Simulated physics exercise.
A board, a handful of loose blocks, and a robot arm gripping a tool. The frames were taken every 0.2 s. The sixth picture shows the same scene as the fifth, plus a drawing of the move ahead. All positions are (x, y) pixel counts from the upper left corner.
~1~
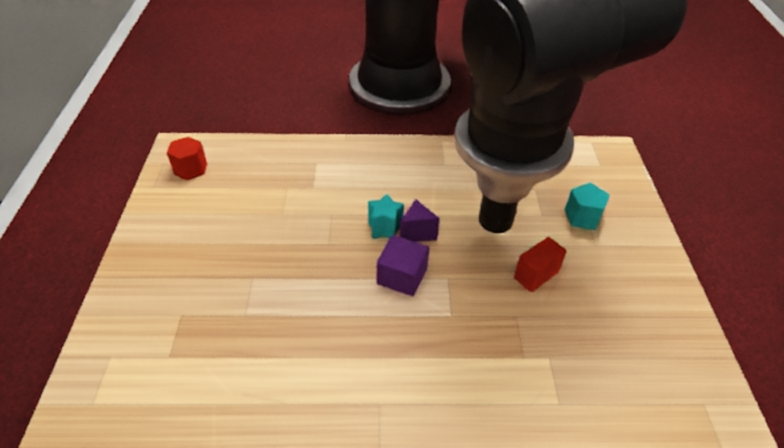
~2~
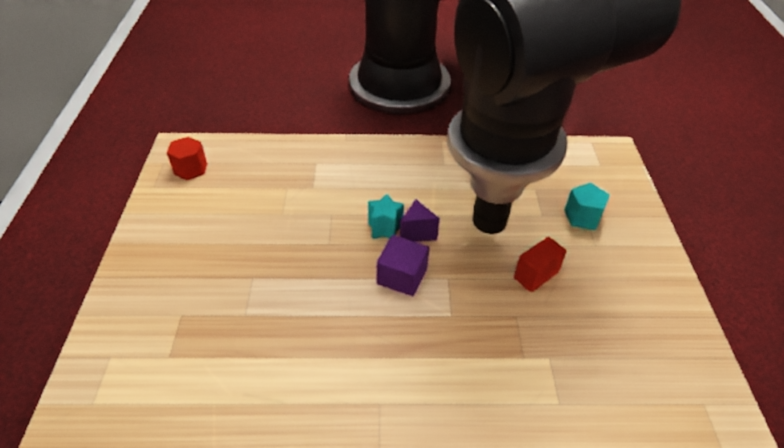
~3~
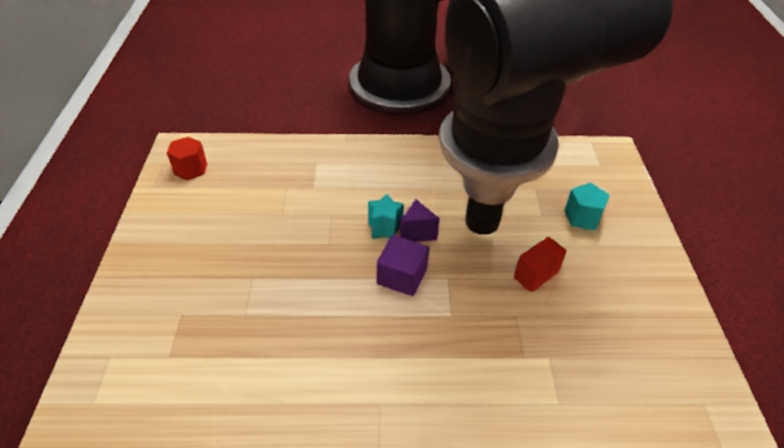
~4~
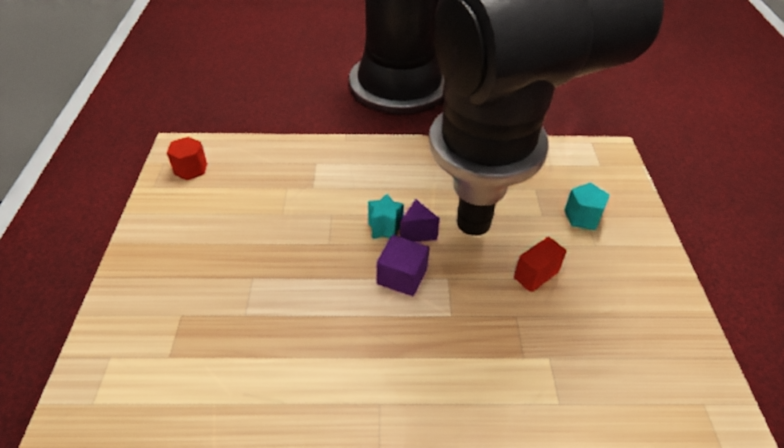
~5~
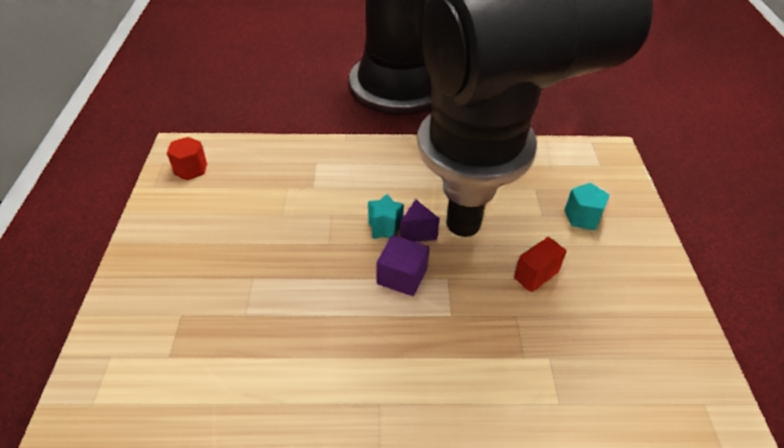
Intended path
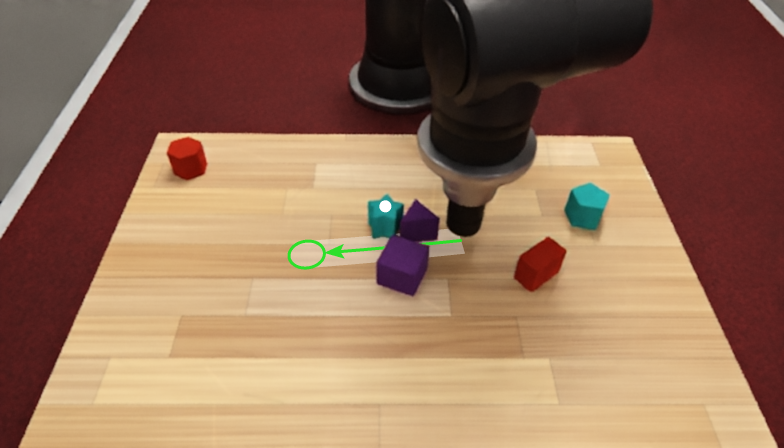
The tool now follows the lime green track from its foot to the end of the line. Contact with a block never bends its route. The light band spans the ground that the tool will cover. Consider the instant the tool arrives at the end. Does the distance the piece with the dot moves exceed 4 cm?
The answer is yes.
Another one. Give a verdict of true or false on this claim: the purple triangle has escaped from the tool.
My answer: True.
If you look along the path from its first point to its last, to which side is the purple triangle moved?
Side: Right.
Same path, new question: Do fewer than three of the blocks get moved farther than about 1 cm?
The answer is yes.
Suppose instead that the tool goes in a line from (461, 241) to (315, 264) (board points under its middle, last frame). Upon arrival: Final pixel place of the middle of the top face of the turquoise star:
At pixel (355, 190).
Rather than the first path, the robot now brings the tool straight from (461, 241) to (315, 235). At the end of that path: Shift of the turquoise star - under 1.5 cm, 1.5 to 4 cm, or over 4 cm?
Displacement: Past 4 cm.
The line goes from (461, 241) to (307, 254); the dot is on the turquoise star.
What follows on the original path. One third of the way, tool at (410, 230); turquoise star at (357, 197), turned 30° clockwise; purple triangle at (378, 210), turned 30° clockwise.
Two thirds of the way, tool at (357, 235); turquoise star at (347, 188), turned 80° clockwise; purple four-sided block at (398, 257), turned 25° anticlockwise; purple triangle at (343, 209), turned 90° clockwise.
At the end, tool at (304, 239); turquoise star at (347, 187), turned 85° clockwise; purple four-sided block at (398, 257), turned 25° anticlockwise; purple triangle at (325, 209), turned 135° clockwise; red rectangle unmoved.
